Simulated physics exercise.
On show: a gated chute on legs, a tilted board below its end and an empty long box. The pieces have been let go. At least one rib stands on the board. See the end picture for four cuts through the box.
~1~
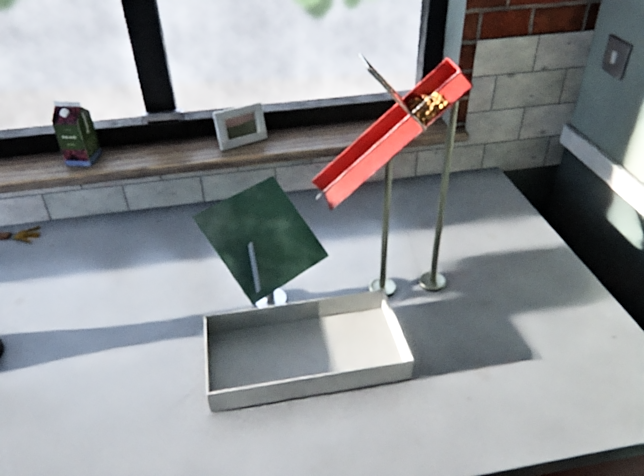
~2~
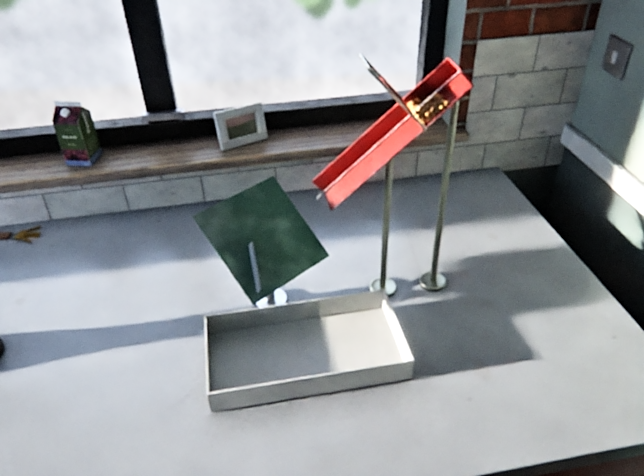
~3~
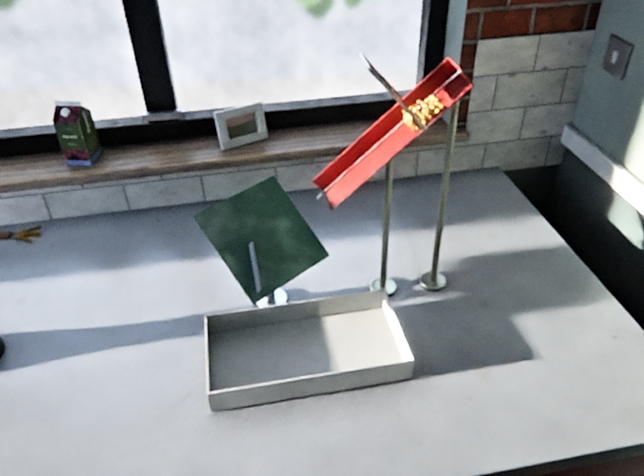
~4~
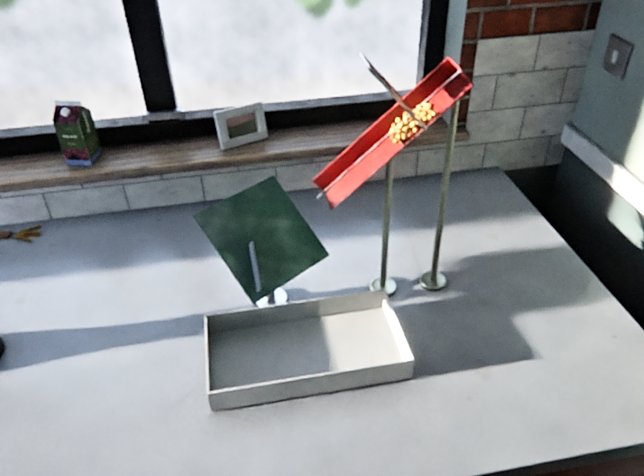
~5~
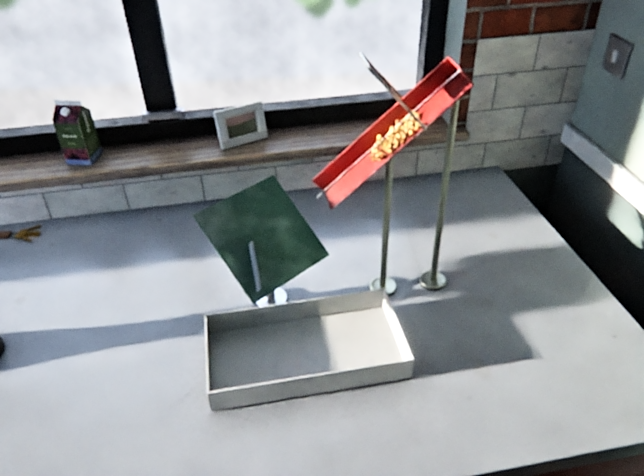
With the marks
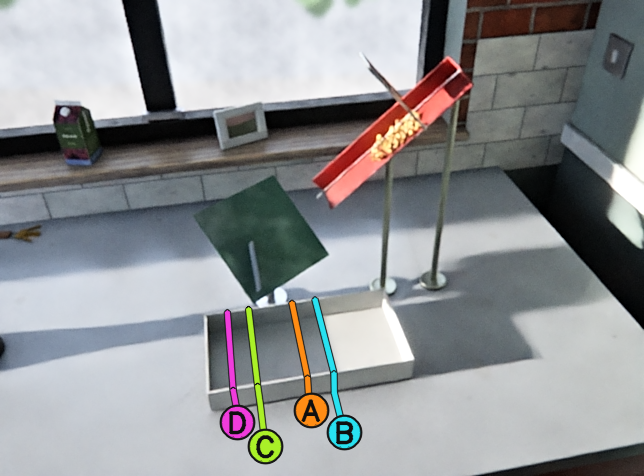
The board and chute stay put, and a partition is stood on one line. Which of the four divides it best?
Best: A.
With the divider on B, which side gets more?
The left side.
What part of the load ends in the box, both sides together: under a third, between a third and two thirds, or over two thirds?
Over two thirds.
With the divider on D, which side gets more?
More lands on the right.
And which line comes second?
B it is.
On the marked copy, line A crosses the front rim at (307, 376); line B crosses the front rim at (333, 372); line C crosses the front rim at (257, 384); line D crosses the front rim at (233, 389).
For line A, of what is caught, close to half on the left of the divider, close to half on the right.
For line B, of what is caught, the bulk on the left of the divider, close to a quarter on the right.
For line C, of what is caught, only a few on the left of the divider, all but a few on the right.
For line D, of what is caught, only a few on the left of the divider, all but a few on the right.
